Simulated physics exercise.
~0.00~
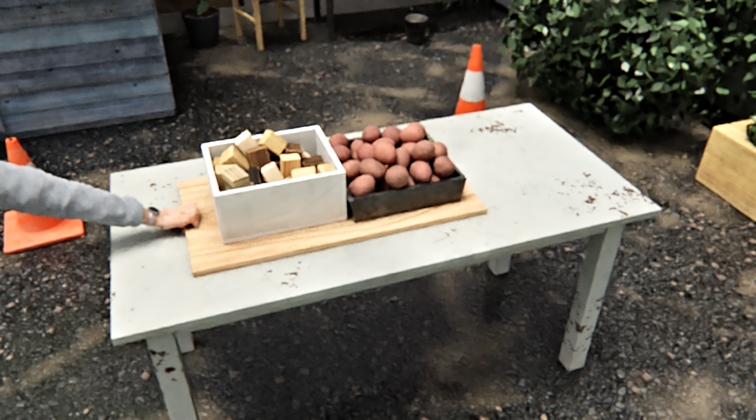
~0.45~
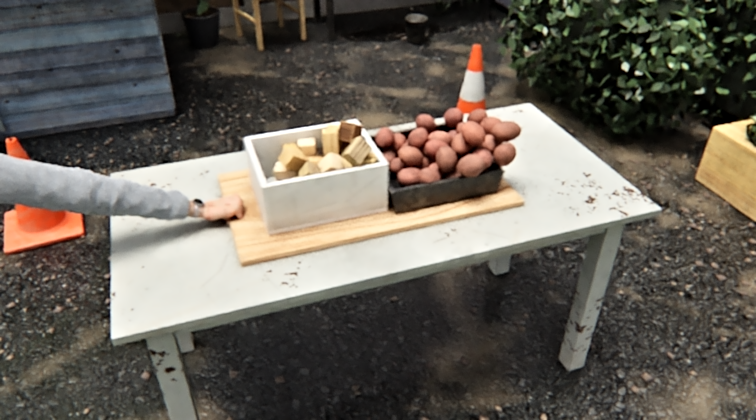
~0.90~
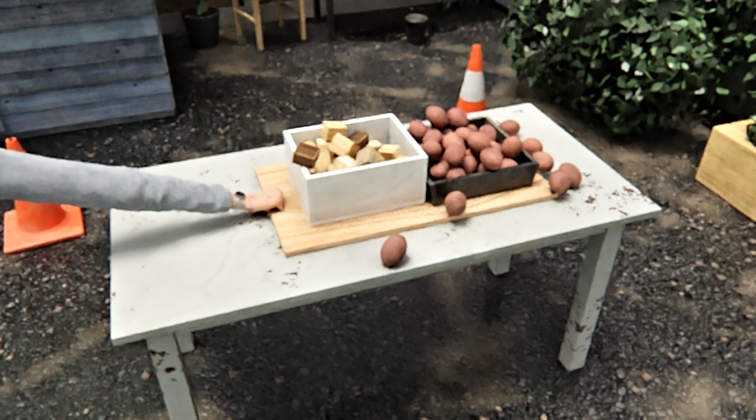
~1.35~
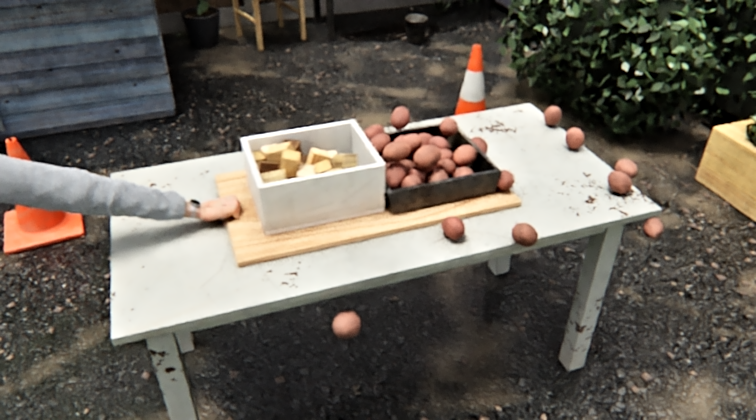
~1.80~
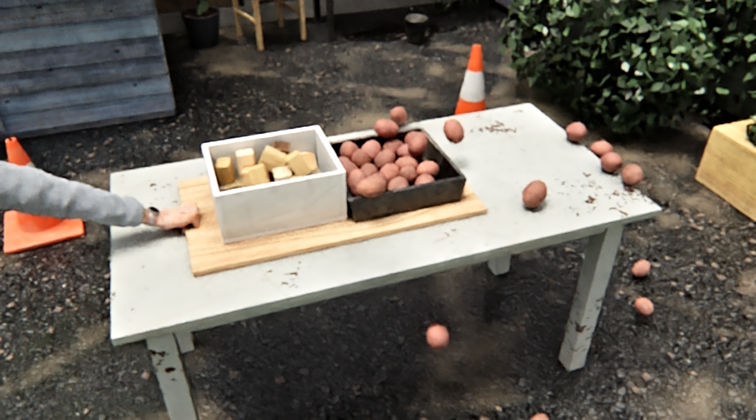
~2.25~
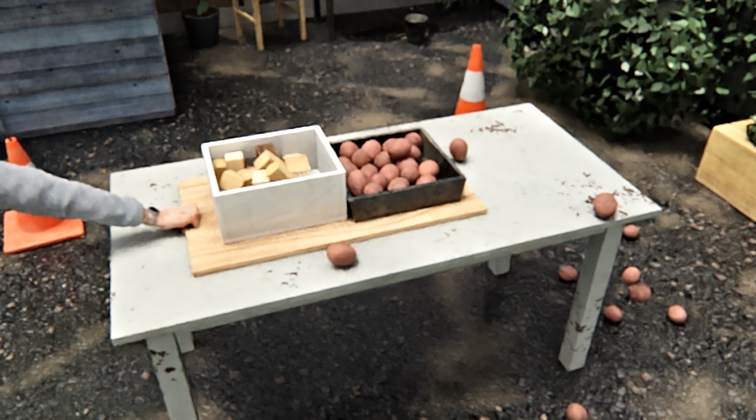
The video shows a hand sliding a wooden board with a white crate of wooden blocks and a black crate of red potatoes right and back left across a table, as potatoes spill out and roll off, leaving several on the ground and both crates still holding most contents.
